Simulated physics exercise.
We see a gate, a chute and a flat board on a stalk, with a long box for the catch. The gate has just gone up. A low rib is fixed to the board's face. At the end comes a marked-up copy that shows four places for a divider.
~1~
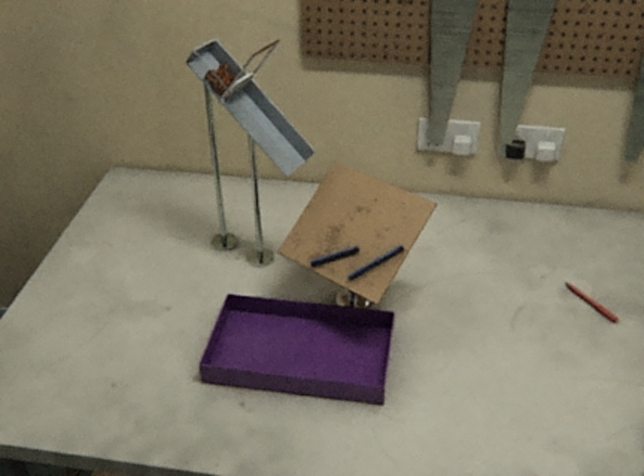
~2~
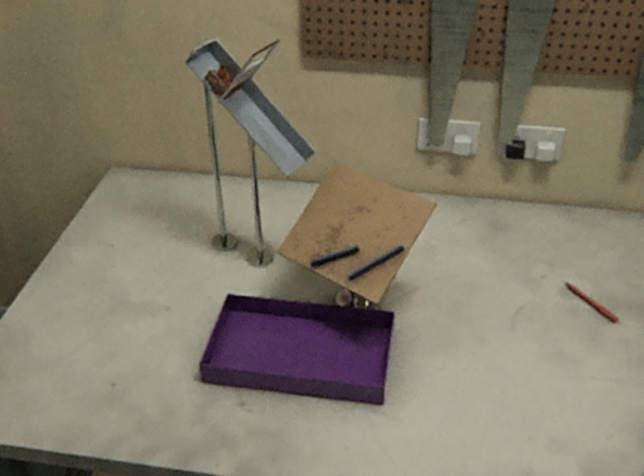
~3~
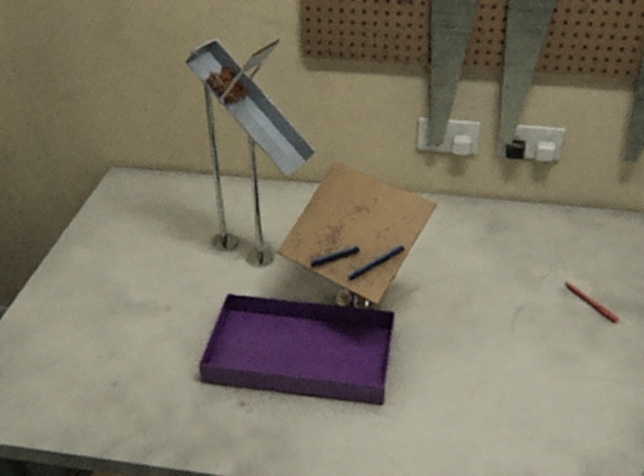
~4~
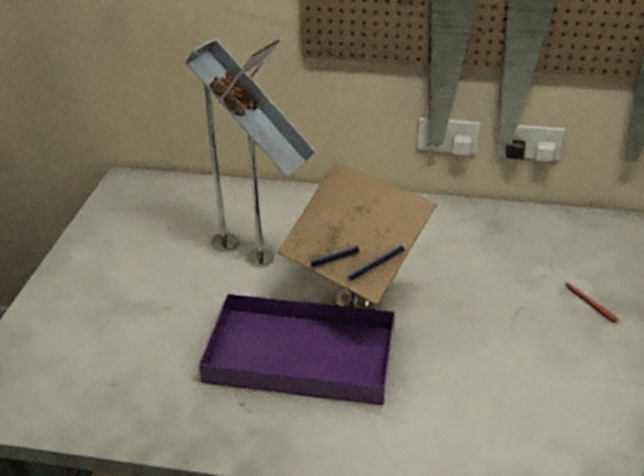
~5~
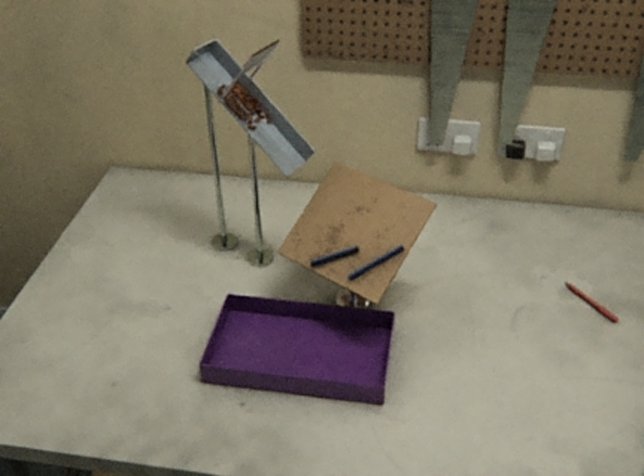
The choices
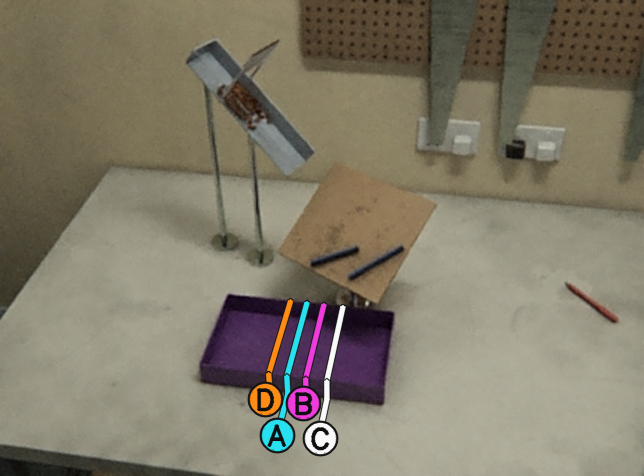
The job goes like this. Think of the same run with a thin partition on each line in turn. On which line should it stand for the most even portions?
Best: D.
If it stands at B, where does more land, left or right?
More lands on the left.
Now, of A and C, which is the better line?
It is A.
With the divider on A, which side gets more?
Left.
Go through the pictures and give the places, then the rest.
The first frame shows load behind the gate near (226, 84), bits of dog kibble; lip of the chute near (296, 169), sloping fairly steeply.
The second frame shows middle of the board near (355, 228), tilted fairly steeply; middle of its low edge near (325, 277); of its high edge near (384, 181).
The third frame shows front corners of the box near (200, 364) and (384, 387), empty; front of the load near (244, 96).
The fourth frame shows middle of the load near (235, 94); its front near (255, 108), close to a quarter of the way to the lip; rib from (402, 246) to (348, 277); rib from (357, 247) to (310, 262).
The fifth frame shows middle of the load near (243, 103); its front near (269, 121), close to half of the way to the lip.
On the marked copy, line A crosses the front rim at (287, 375); line B crosses the front rim at (305, 377); line C crosses the front rim at (326, 380); line D crosses the front rim at (268, 373).
With A, of what is caught, the bulk on the left of the divider, a small share on the right.
With B, of what is caught, all but a few on the left of the divider, a small share on the right.
With C, of what is caught, the whole lot on the left of the divider, none at all on the right.
With D, of what is caught, close to half on the left of the divider, close to half on the right.
